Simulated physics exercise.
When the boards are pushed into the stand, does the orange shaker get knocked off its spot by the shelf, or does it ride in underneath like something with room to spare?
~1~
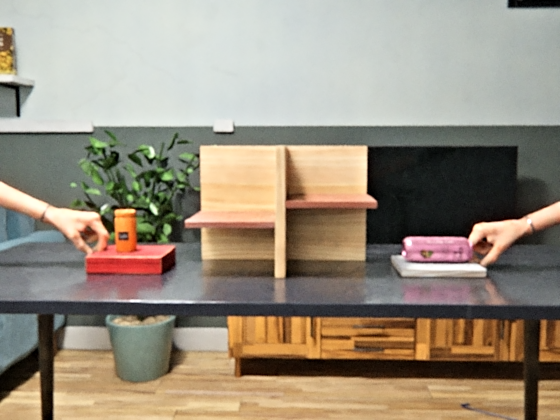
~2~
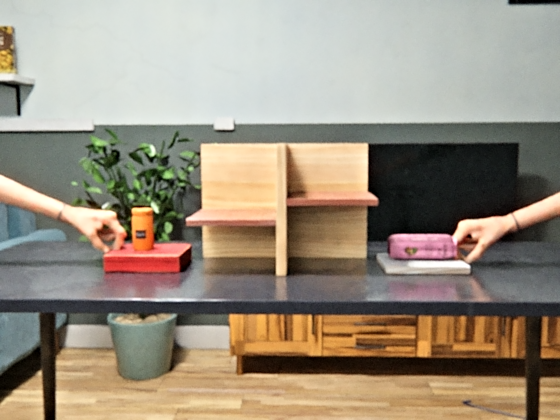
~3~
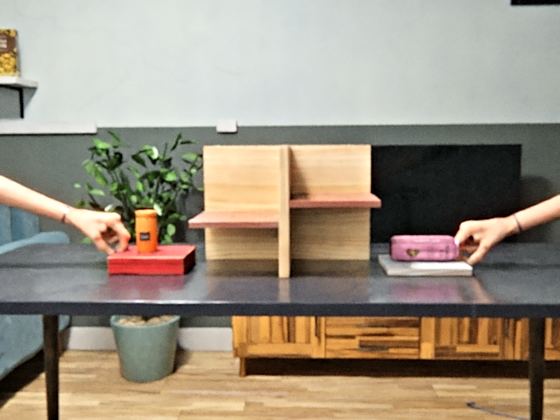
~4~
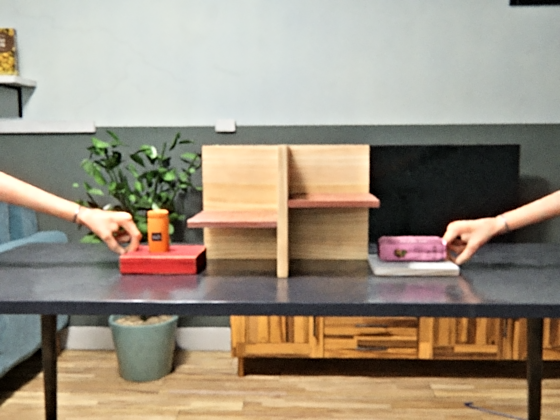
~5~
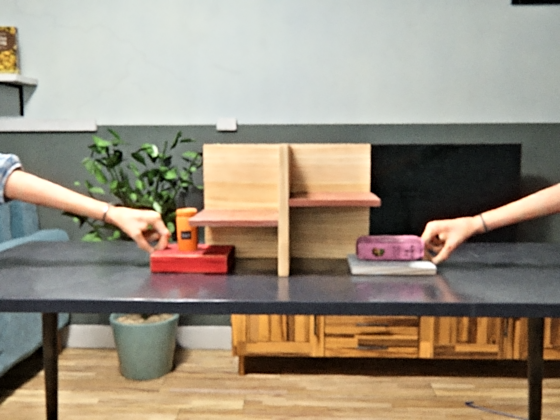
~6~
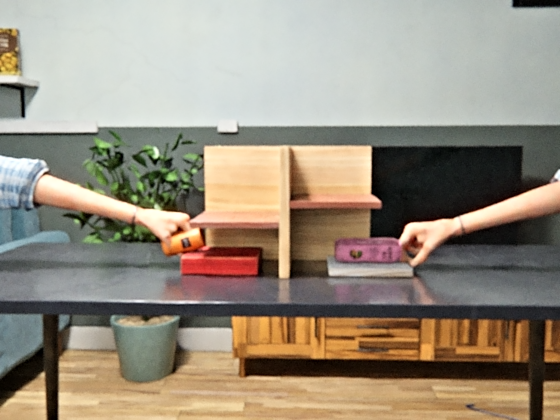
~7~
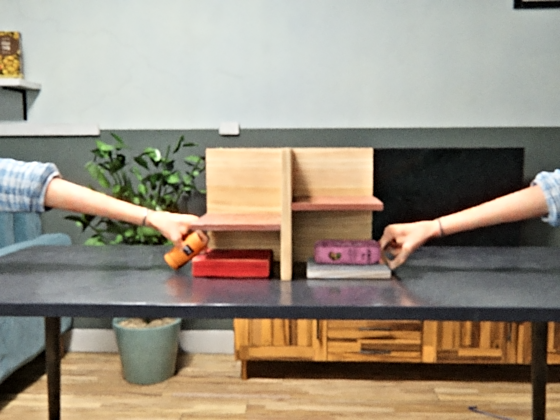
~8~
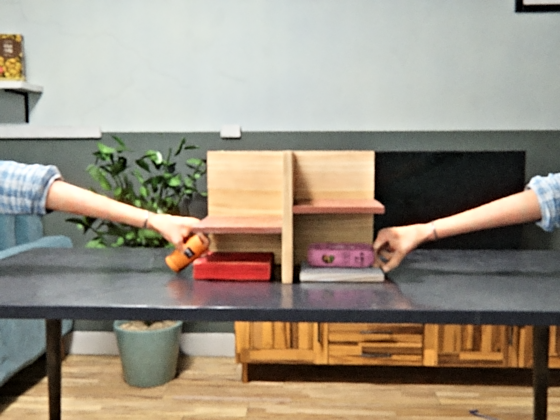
The orange shaker gets knocked back off its spot by the lower left shelf as the red board slides in. The pink container rides in untouched under the higher shelf.
